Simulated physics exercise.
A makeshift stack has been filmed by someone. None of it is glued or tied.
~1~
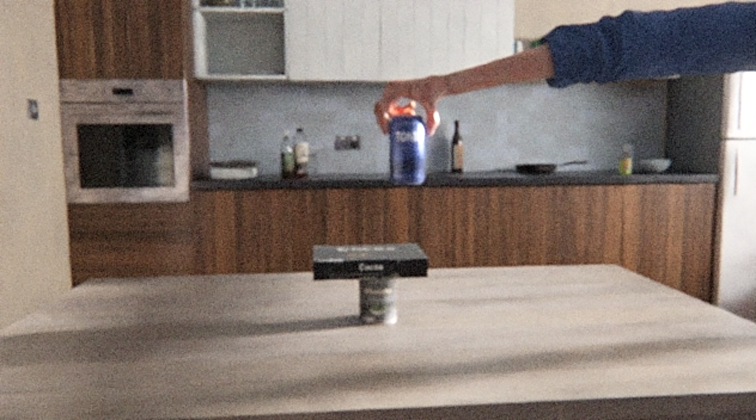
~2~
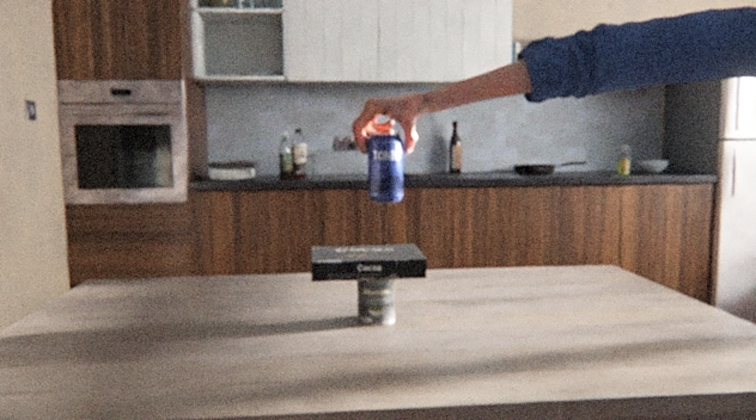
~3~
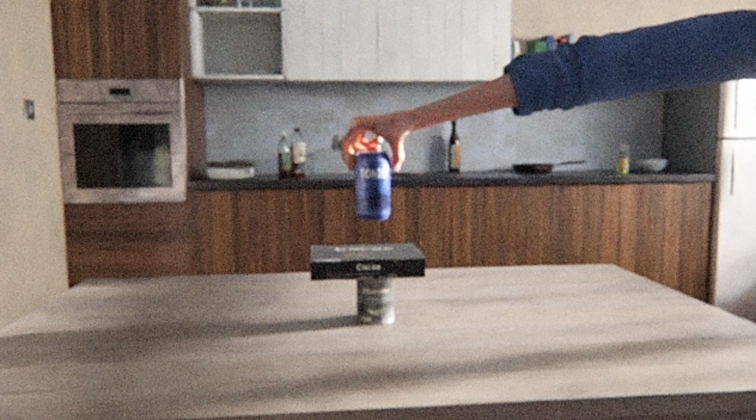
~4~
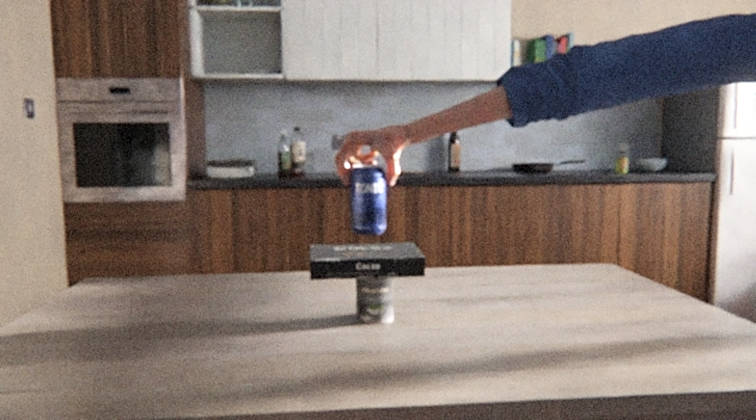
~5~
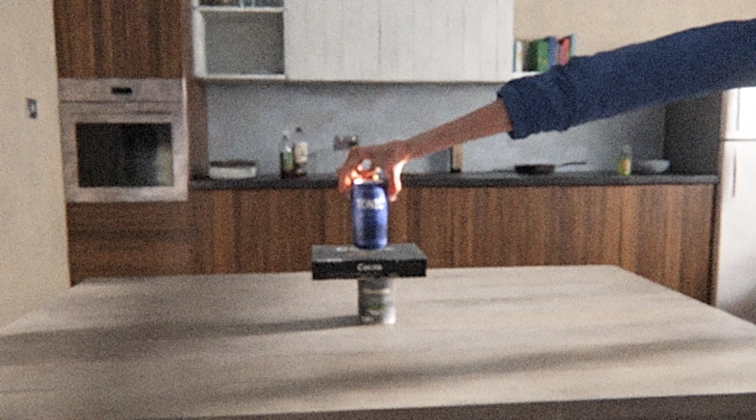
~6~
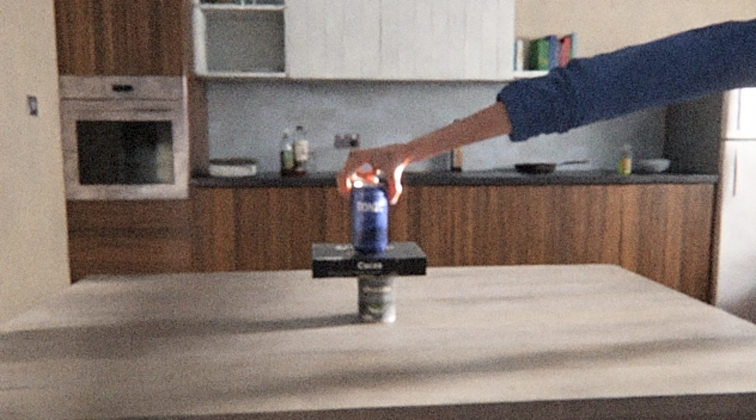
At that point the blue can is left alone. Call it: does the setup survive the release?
It survives.
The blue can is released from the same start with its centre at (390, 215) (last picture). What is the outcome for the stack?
After that, it remains intact.
Then, 0.10 s later than the last frame, all is still.
Then, 0.40 s later than the last frame, blue can resting near (369, 218).
When it is over, all 3 as before. End places, in pixels of the last picture, blue can near (369, 218). The stack stays up.
